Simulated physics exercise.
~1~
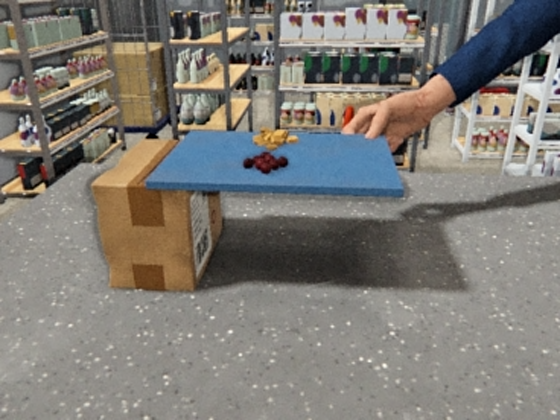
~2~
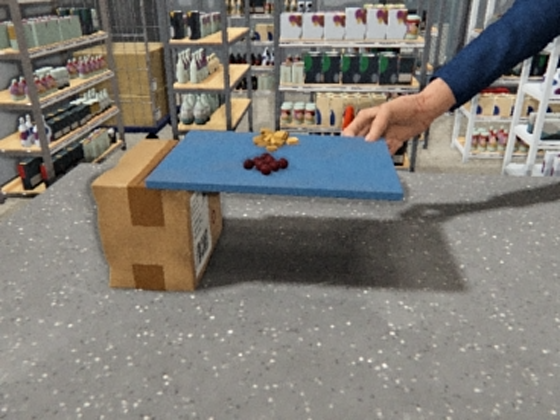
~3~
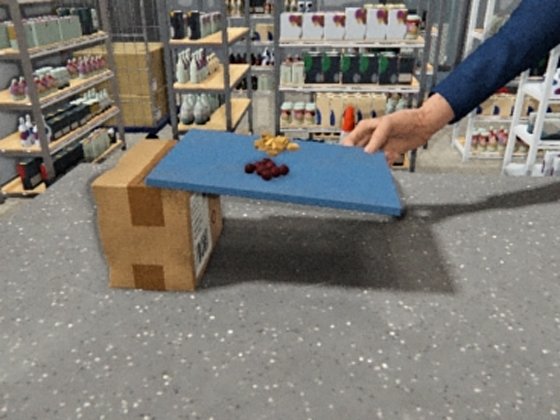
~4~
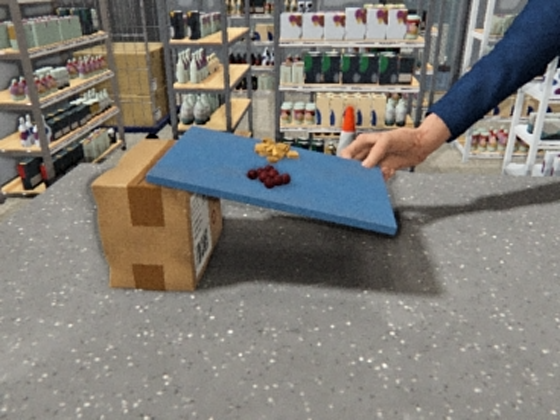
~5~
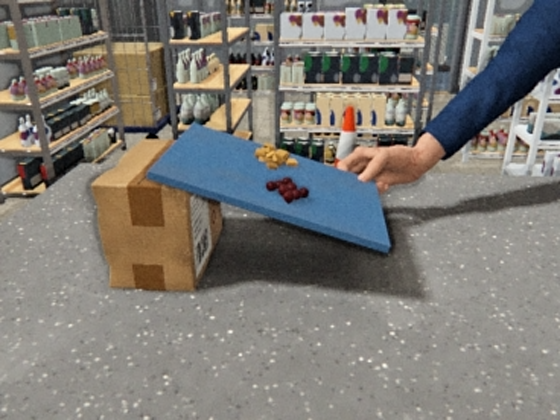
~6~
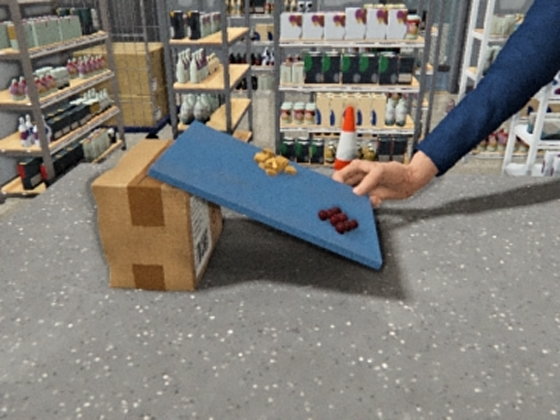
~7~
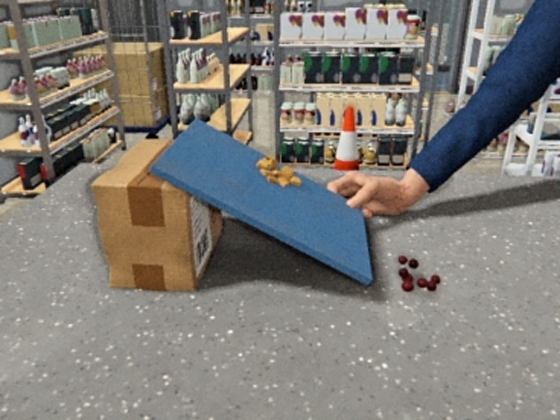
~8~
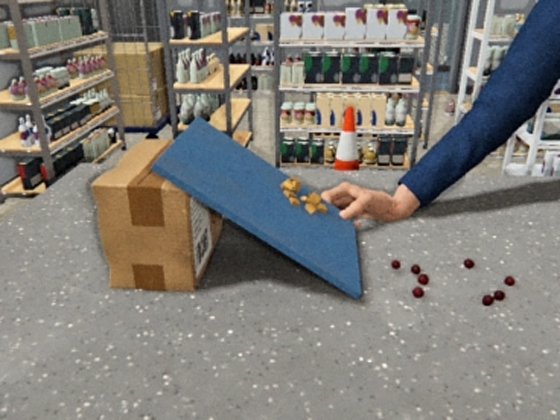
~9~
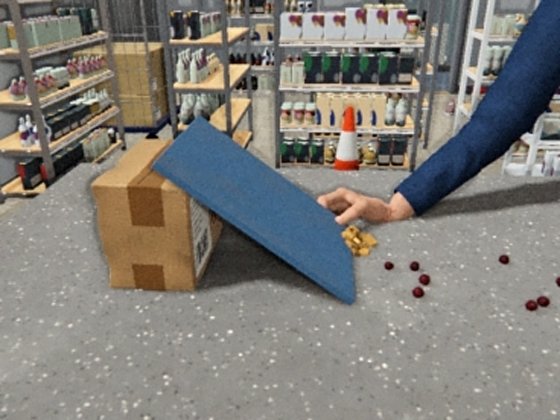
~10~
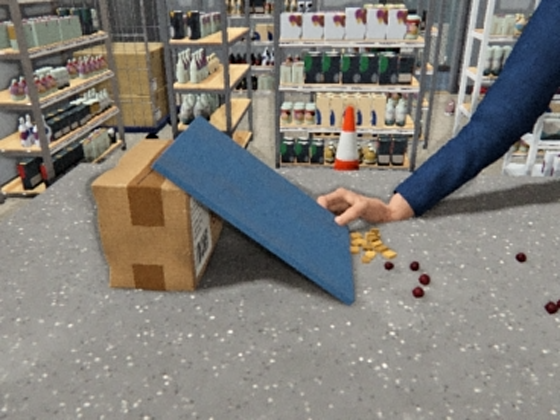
In a storeroom lined with shelves of bottles and boxes, seen from the front and slightly above, a blue board bridges from a cardboard box on the left to a hand in a dark blue sleeve on the right, over a speckled grey surface. A small heap of dark red balls lies nearer the viewer, with golden-brown pieces behind. The hand steadily lowers its end, revealing an orange and white cone. The red balls slide off first and scatter rightward. The golden pieces follow, settling by the board's lowered end, while the red ones finish farther out.
